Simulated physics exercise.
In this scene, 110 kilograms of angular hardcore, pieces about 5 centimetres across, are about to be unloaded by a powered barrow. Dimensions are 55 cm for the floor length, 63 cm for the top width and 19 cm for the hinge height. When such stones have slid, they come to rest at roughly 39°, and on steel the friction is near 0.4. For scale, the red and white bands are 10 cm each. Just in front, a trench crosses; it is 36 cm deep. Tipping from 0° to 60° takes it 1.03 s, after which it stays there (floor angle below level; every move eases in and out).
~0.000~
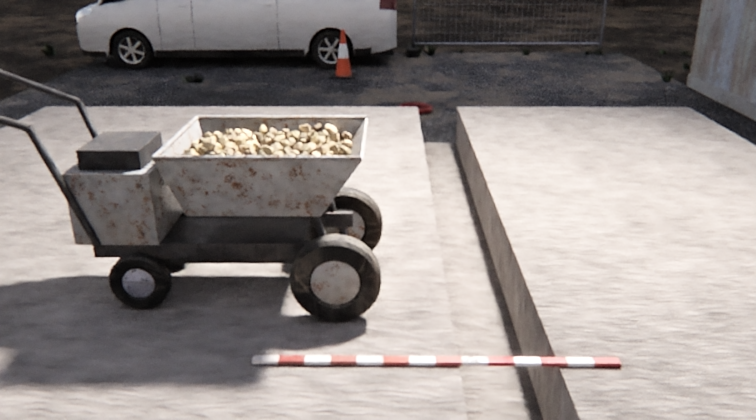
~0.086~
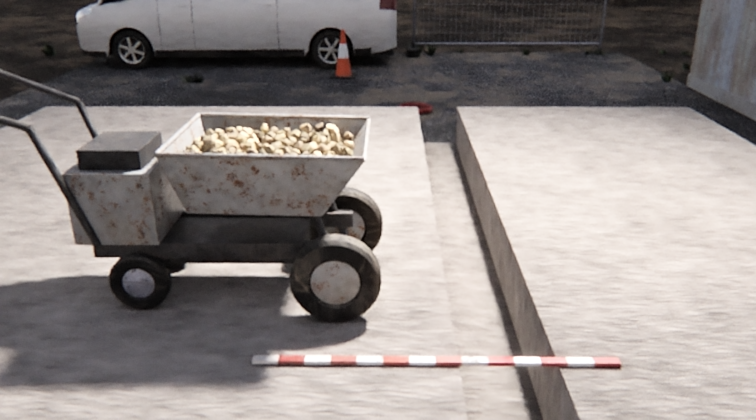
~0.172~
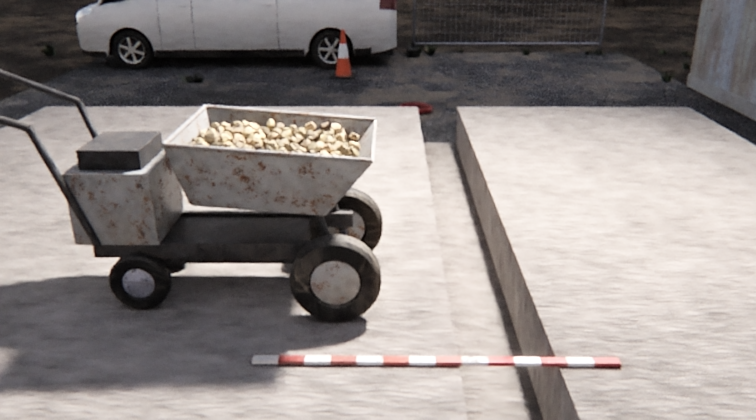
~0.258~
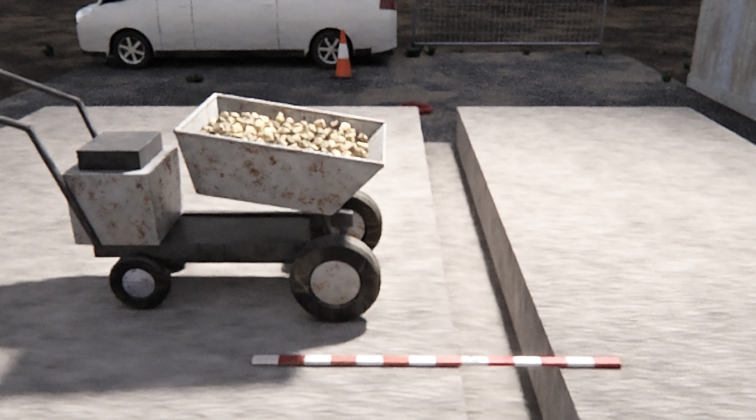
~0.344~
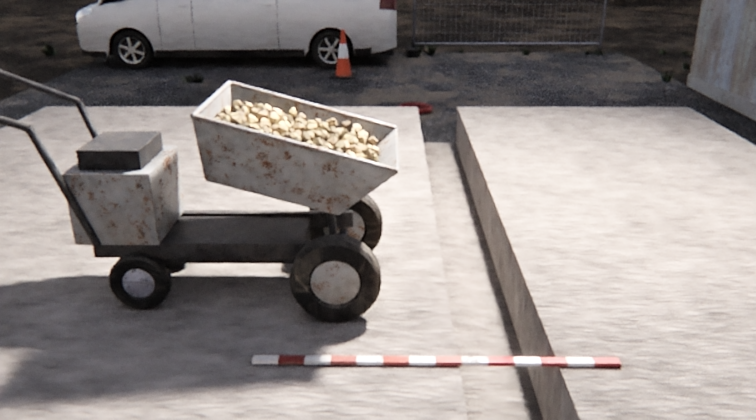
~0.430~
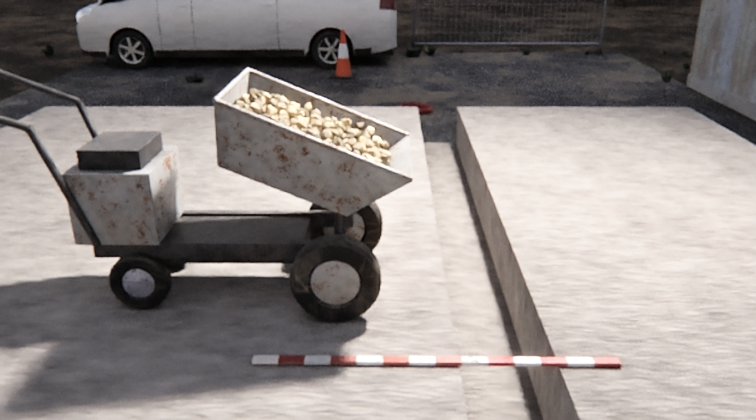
On a concrete yard beside a narrow trench, a wheeled barrow's rusty tray of pale stones rising at the left and tilting rightward.
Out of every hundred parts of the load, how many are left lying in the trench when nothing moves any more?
Around 31 in every hundred.
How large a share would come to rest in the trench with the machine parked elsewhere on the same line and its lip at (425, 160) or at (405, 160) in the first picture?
Result: Close to 10 then close to 20 per cent.
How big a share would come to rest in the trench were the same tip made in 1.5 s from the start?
That works out at about 25 in a hundred.
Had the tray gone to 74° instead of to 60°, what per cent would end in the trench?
Roughly 85 per cent would end in the trench.
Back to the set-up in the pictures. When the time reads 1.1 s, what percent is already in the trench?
By that point it's something like 5 in a hundred.
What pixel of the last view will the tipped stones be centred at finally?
Around (497, 346).
After 0.8 s the floor is at 50°; 100 % in the tray; the foremost stones are at (442, 207).
After 1.1 s the floor is at 60°; 93 % in the tray, 7 % in the trench; the foremost stones are at (508, 324).
After 1.5 s the floor is at 60°; 75 % in the tray, 23 % in the trench, 2 % past the trench; the foremost stones are at (565, 280).
After 3.4 s the floor is at 60°; 67 % in the tray, 31 % in the trench, 2 % past the trench; the foremost stones are at (583, 277).
